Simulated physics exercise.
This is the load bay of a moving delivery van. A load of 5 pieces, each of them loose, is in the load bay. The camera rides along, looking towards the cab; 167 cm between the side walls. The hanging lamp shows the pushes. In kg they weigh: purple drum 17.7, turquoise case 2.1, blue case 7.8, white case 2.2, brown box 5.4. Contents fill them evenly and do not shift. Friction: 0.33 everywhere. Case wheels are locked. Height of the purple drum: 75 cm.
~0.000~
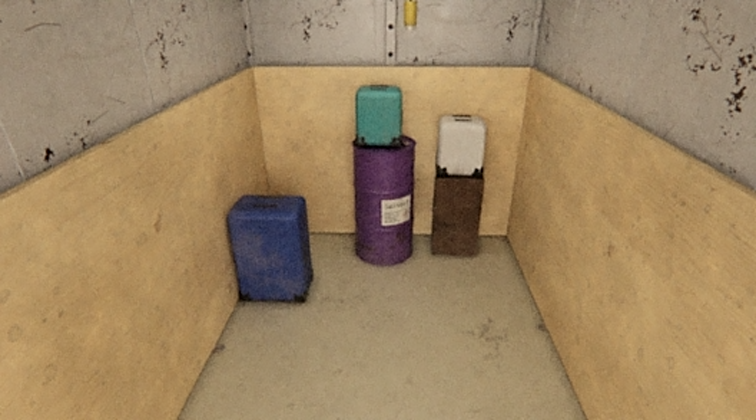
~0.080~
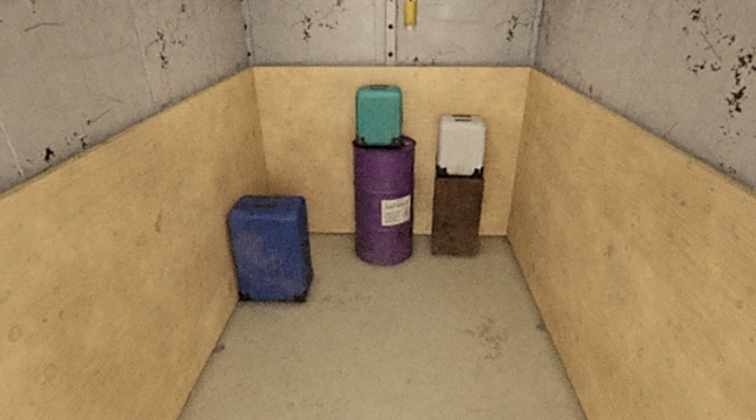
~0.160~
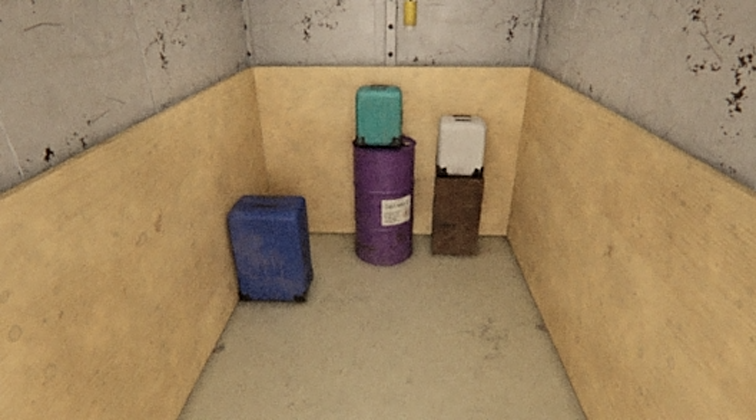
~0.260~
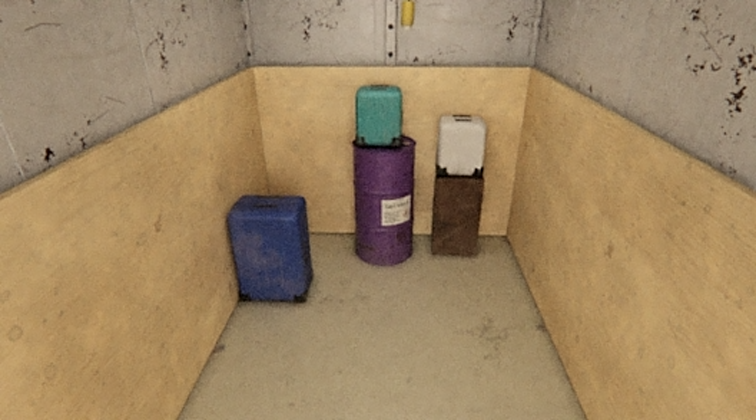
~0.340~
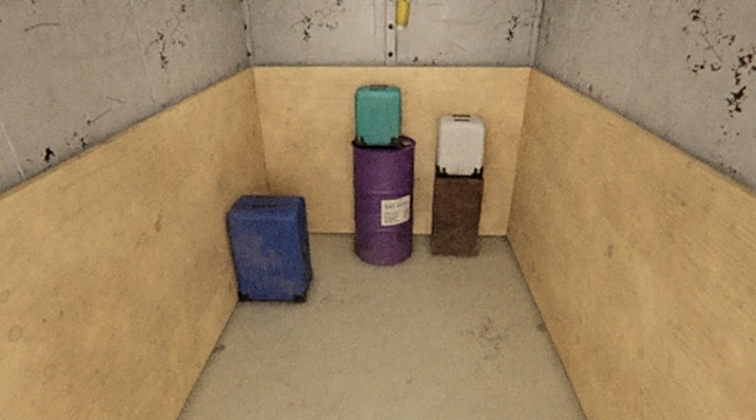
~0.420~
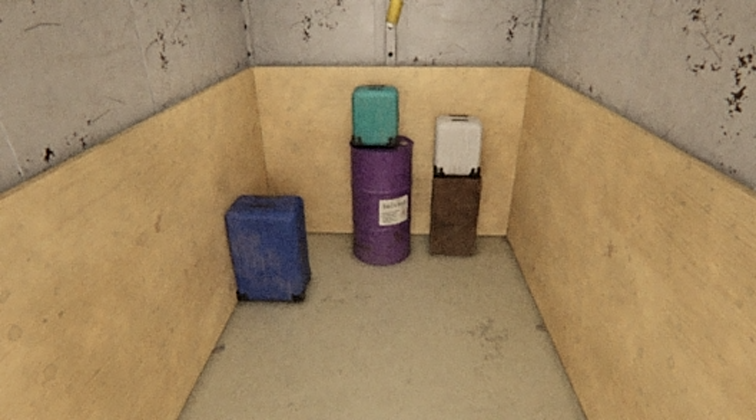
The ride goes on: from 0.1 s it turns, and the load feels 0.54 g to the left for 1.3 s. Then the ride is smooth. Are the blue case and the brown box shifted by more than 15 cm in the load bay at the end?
The blue case keeps its place, the brown box ends elsewhere.
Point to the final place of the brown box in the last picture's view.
At about (342, 208).
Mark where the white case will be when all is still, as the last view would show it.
At about (338, 145).
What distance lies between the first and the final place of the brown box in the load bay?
About 74 cm.
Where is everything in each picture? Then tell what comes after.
No push; blue case (273, 248); brown box (456, 210), in the first picture.
No push; white case (460, 146); purple drum (384, 200), in the second picture.
Load feels 0.13 g left; turquoise case (379, 116); white case (460, 146), in the third picture.
Load feels 0.35 g left; purple drum (384, 200); turquoise case (379, 116), in the fourth picture.
Load feels 0.52 g left; white case (460, 146); purple drum (384, 200), in the fifth picture.
Load feels 0.54 g left; blue case (271, 248); brown box (454, 210), in the sixth picture.
After 0.72 s, load feels 0.54 g left; brown box moved 17 cm near (429, 210); turquoise case moved 23 cm; white case moved 23 cm.
After 0.92 s, load feels 0.54 g left; brown box moved 38 cm near (398, 209); white case moved 49 cm; turquoise case moved 49 cm.
In the end (2.0 s), not toppled but over 15 cm from the start, purple drum, turquoise case, white case and brown box; the last one under 15 cm from the start. In the last view, blue case near (271, 248), brown box near (342, 208).
